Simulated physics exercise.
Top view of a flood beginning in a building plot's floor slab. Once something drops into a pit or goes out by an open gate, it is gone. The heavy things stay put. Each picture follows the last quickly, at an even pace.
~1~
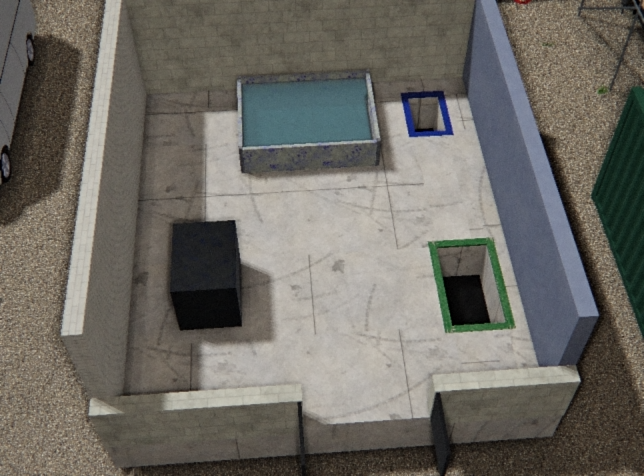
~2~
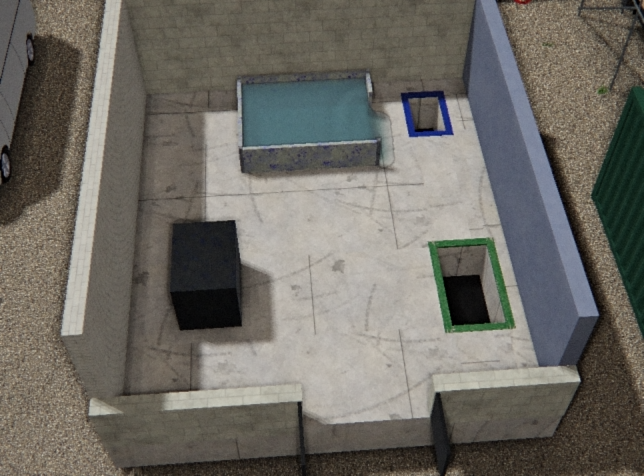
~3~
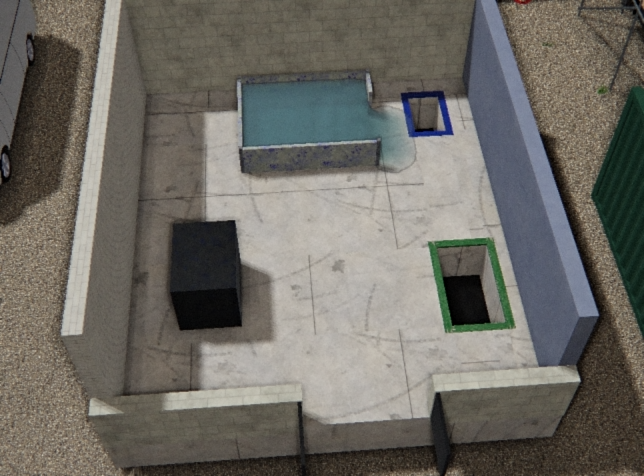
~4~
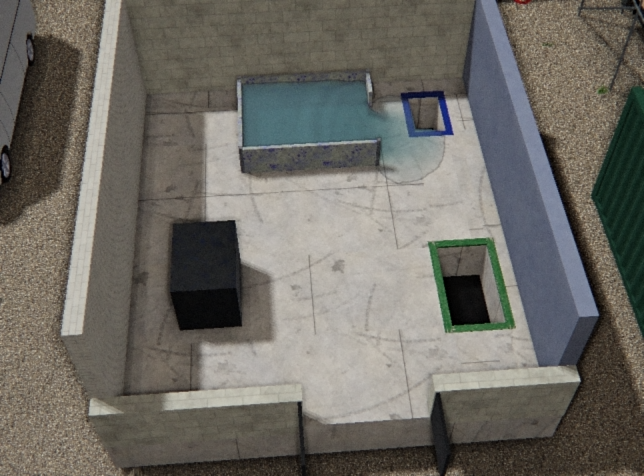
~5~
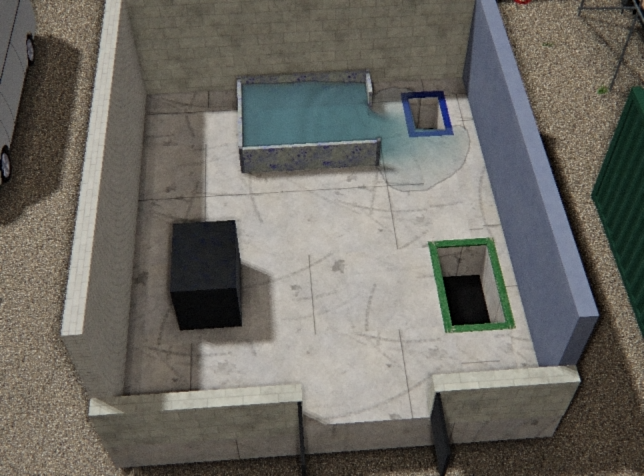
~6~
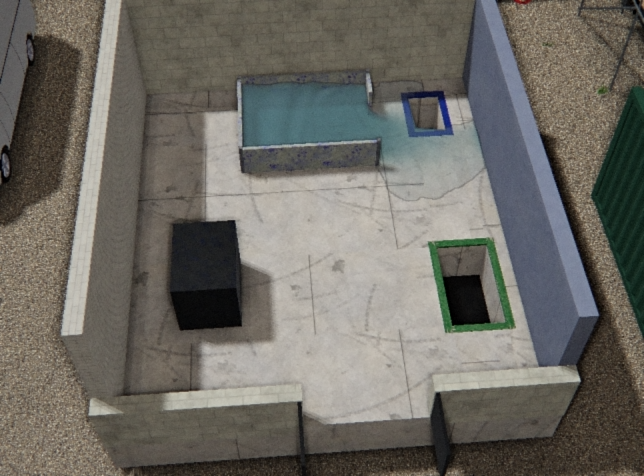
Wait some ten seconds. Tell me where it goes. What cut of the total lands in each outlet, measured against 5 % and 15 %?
In the end the gate is left holding a tiny amount - below five per cent, the green pit is left holding a hefty amount - past fifteen per cent, the blue pit is left holding a hefty amount - past fifteen per cent.
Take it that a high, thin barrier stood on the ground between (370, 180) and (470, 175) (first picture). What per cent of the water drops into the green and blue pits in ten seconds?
The green pit gets 12 per cent, the blue pit 50 per cent.
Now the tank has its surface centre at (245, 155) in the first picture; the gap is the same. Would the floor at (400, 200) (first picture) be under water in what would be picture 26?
There: Wet.
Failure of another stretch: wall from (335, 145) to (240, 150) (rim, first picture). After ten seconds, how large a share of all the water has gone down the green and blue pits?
Lab note - share by pit: Green 10 %, blue 0 %.
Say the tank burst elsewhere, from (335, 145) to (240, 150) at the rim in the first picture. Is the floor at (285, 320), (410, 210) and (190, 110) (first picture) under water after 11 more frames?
So the first one is drenched, the next left untouched, and the last left untouched.
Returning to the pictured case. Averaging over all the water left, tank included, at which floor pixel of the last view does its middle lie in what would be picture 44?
I would point to (367, 156).
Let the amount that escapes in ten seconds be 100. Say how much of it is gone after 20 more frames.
Approximately 50 %.
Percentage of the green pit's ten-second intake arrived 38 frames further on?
That share would be near 75 %.
A moment on, water covers 15 % of the floor; the gate 0 %, the green pit 0 %, the blue pit 8 %.
Next, water covers 15 % of the floor; the gate 0 %, the green pit 2 %, the blue pit 15 %.
Then, water covers 25 % of the floor; the gate 0 %, the green pit 10 %, the blue pit 23 %.
Later, water covers 30 % of the floor; the gate 0 %, the green pit 18 %, the blue pit 33 %.
In the end, water covers 30 % of the floor; the gate 0 %, the green pit 25 %, the blue pit 40 %.
